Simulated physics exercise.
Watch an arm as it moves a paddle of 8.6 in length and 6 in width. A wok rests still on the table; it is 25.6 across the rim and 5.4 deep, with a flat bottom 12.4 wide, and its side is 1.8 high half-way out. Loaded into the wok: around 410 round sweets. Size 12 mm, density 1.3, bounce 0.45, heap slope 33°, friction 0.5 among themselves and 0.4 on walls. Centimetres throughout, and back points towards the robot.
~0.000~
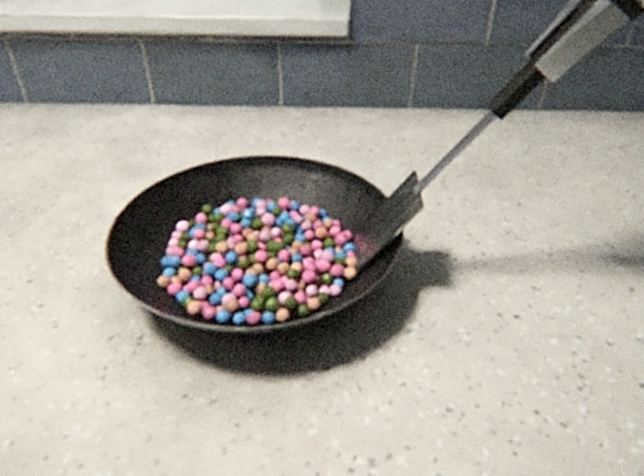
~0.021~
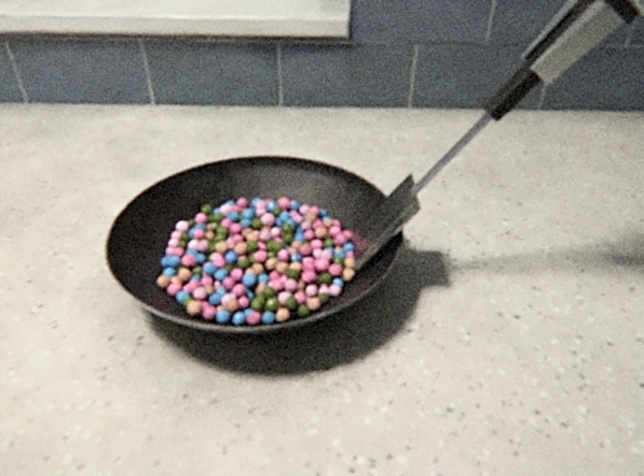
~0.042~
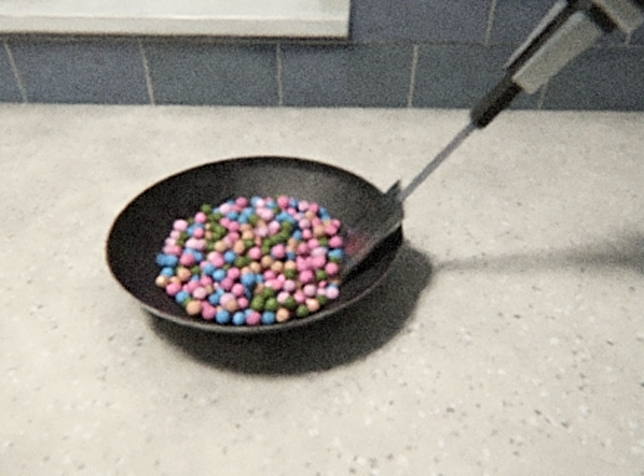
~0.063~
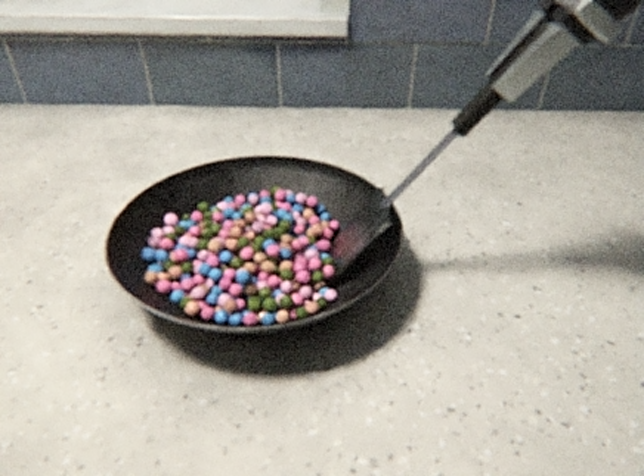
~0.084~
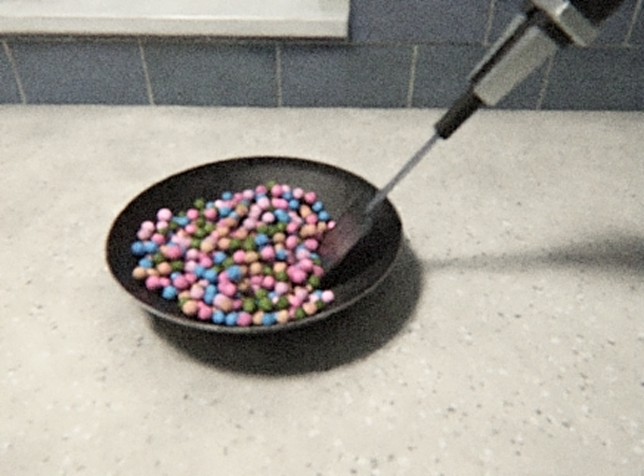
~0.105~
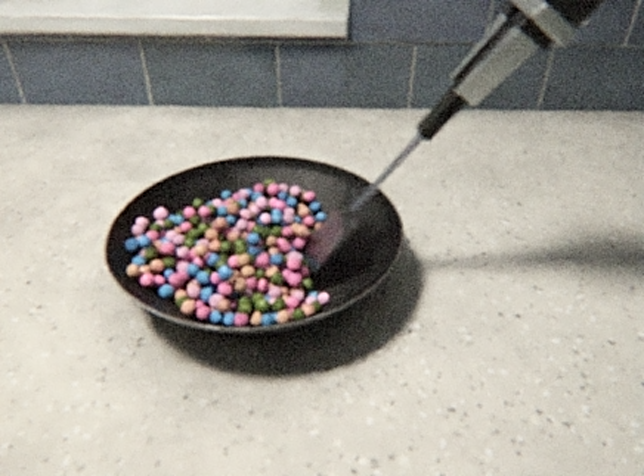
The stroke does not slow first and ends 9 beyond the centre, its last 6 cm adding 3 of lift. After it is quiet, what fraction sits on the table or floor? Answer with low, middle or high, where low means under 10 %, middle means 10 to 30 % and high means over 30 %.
Middle.
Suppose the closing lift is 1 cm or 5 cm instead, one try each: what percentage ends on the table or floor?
It works out to some 20 per cent for the first setting and some 20 per cent for the second.
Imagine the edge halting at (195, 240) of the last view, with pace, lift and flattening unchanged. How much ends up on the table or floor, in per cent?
0 %.
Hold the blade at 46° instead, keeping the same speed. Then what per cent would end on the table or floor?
I'd put it at about 20 per cent.
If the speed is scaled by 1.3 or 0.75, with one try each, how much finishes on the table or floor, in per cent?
Around 30 per cent and around 15 per cent.
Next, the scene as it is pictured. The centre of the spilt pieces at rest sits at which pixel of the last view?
(37, 257).
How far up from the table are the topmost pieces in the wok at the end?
About 5.5 cm above the table.
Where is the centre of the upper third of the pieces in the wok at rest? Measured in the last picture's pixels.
(193, 246).
After 0.18 s, sloping 54°, highest piece 6 above the table; 407 in the wok.
After 0.25 s, sloping 54°, highest piece 7 above the table; 407 in the wok.
After 0.49 s, sloping 54°, highest piece 7 above the table; 325 in the wok, 69 on the table or floor, 13 on the blade or in flight.
After 1.54 s, sloping 54°, highest piece 6 above the table; 325 in the wok, 82 on the table or floor.
In the end, 325 in the wok, 82 on the table or floor. That is 20 % on the table or floor.
